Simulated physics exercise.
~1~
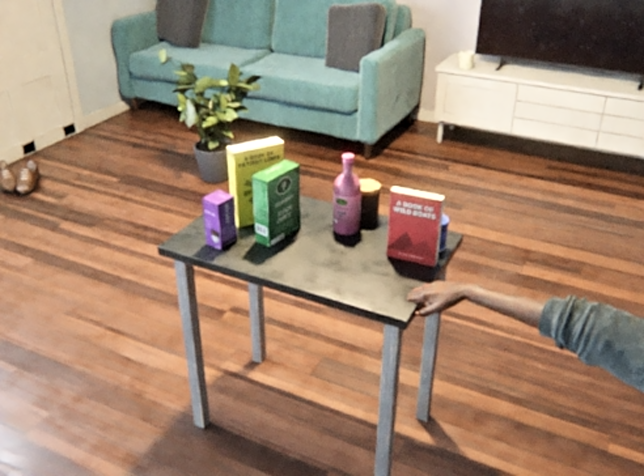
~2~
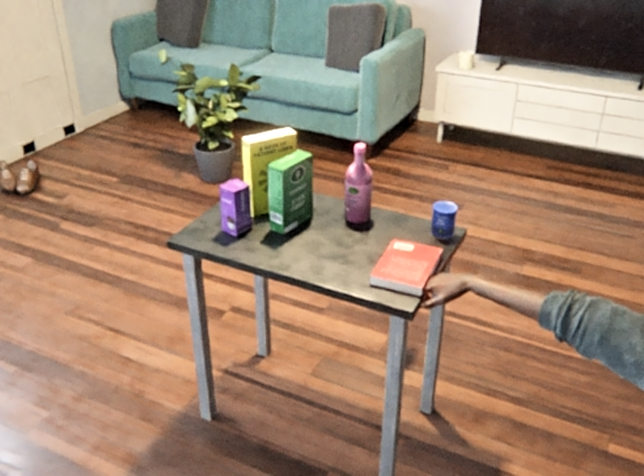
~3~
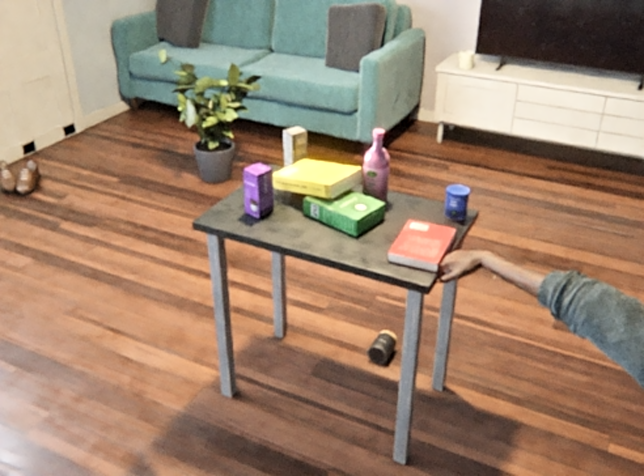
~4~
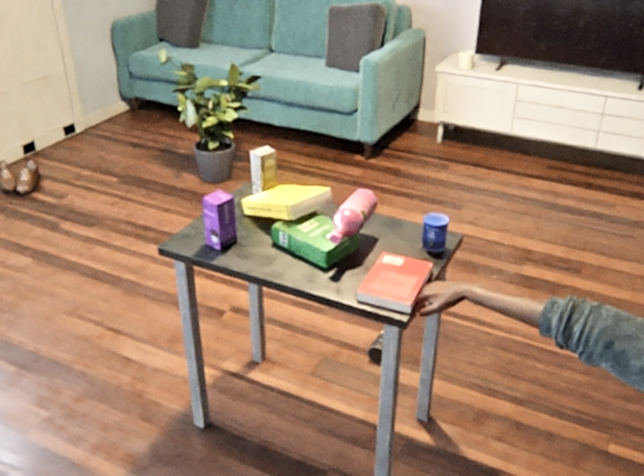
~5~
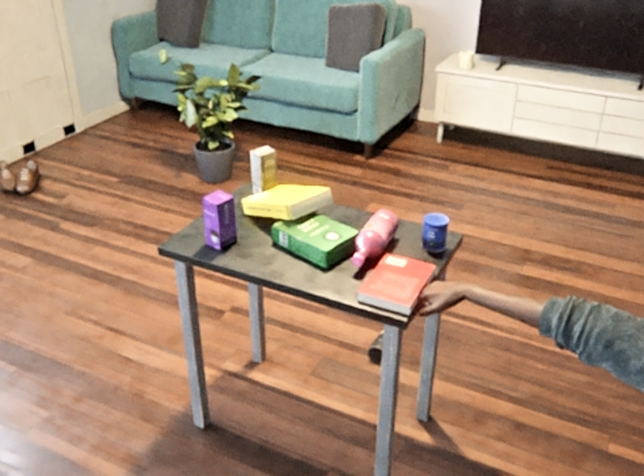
The small table was jerked back and forth with a hand at its corner, tipping the red book, then the yellow book and green packet, while a black jar dropped to the floor; finally the pink bottle toppled too, leaving the purple carton, grey carton and blue tin upright.
